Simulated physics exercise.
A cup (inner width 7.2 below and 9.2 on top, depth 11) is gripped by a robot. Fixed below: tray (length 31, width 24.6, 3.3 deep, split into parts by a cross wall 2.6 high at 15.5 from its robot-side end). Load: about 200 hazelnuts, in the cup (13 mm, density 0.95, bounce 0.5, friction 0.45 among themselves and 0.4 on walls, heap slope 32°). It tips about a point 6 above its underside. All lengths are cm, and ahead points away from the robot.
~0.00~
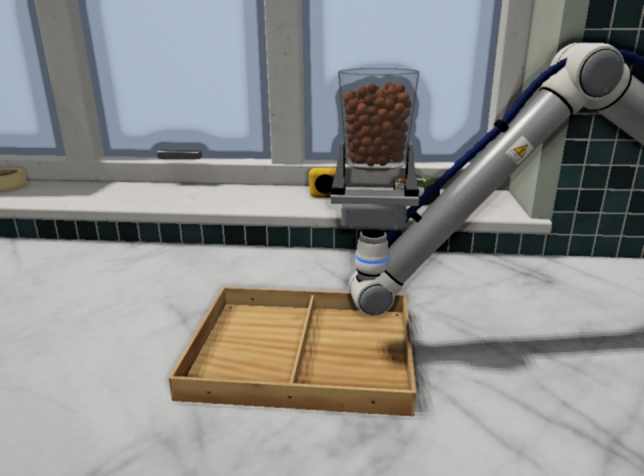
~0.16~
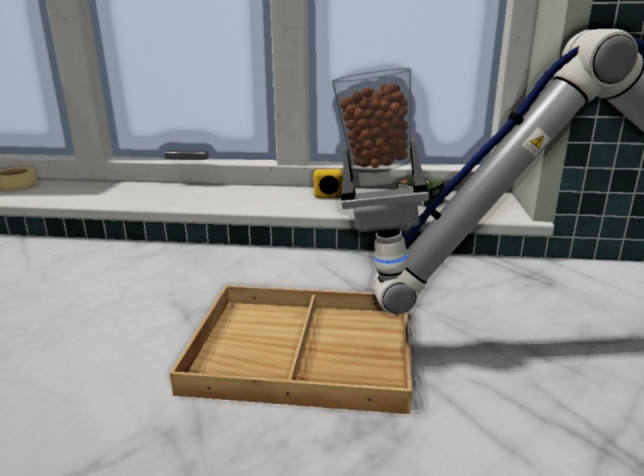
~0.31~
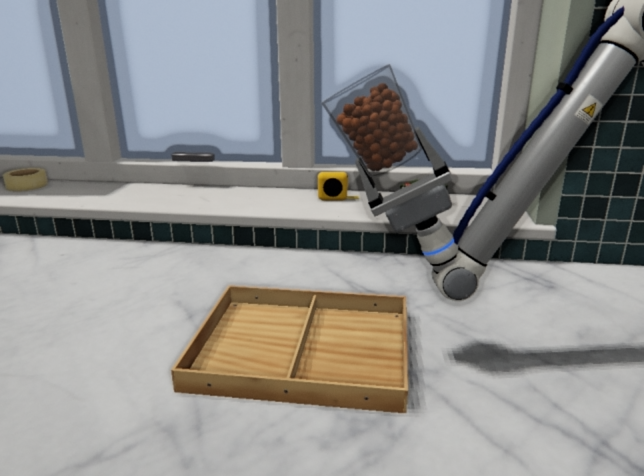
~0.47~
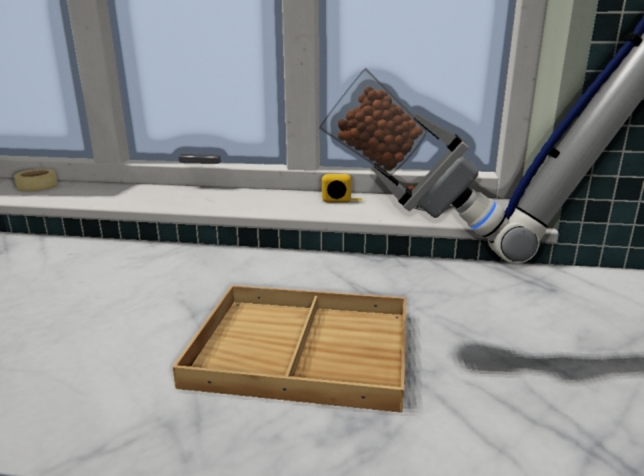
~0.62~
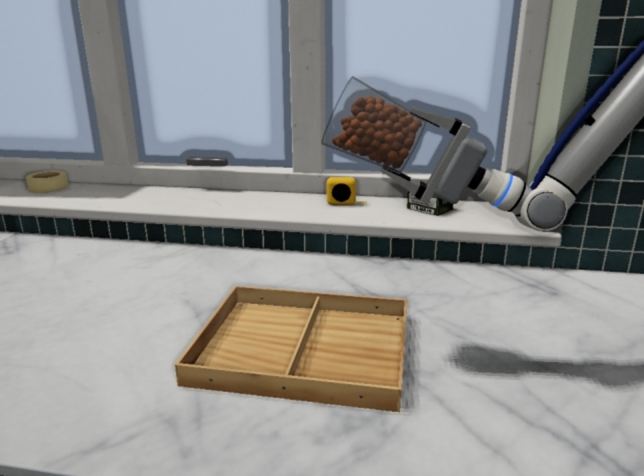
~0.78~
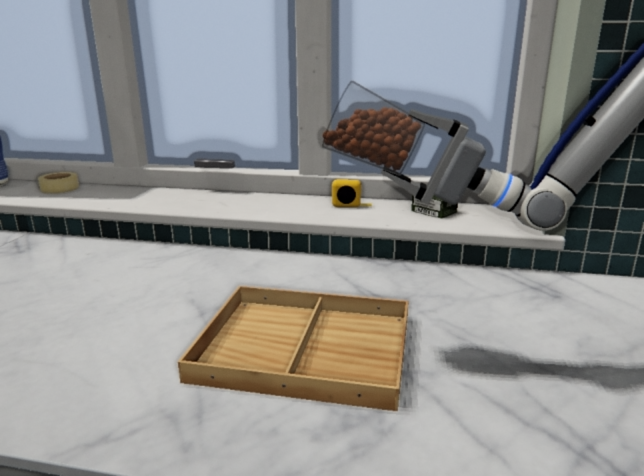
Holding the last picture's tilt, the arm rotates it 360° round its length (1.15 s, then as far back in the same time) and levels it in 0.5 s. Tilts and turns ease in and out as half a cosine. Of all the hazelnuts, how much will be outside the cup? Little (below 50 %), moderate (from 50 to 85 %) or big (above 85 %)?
Answer: Little; below 50 % of the hazelnuts finish outside the cup.
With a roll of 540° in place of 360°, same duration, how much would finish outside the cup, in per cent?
It would be near 20 per cent.
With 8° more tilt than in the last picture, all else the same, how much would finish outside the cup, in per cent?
In that case some 40 per cent.
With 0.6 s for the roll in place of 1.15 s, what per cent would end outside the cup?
It would be near 15 per cent.
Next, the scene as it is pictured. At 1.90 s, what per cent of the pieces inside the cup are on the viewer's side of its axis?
Some 60 per cent.
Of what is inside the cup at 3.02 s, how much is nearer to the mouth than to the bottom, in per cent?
About 40 per cent.
After 1.90 s, tipped 67°, highest piece 38 above the table; 184 in the cup, 14 in the far-side part, 1 in the robot-side part, 3 in flight or on a rim.
After 3.02 s, tipped 67°, highest piece 38 above the table; 169 in the cup, 26 in the far-side part, 1 in the robot-side part, 6 in flight or on a rim.
After 3.78 s, upright, highest piece 39 above the table; 166 in the cup, 35 in the far-side part, 1 in the robot-side part.
After 4.48 s, upright, highest piece 39 above the table; 166 in the cup, 35 in the far-side part, 1 in the robot-side part.
At rest, 166 in the cup, 35 in the far-side part, 1 in the robot-side part. That is 18 % outside the cup.
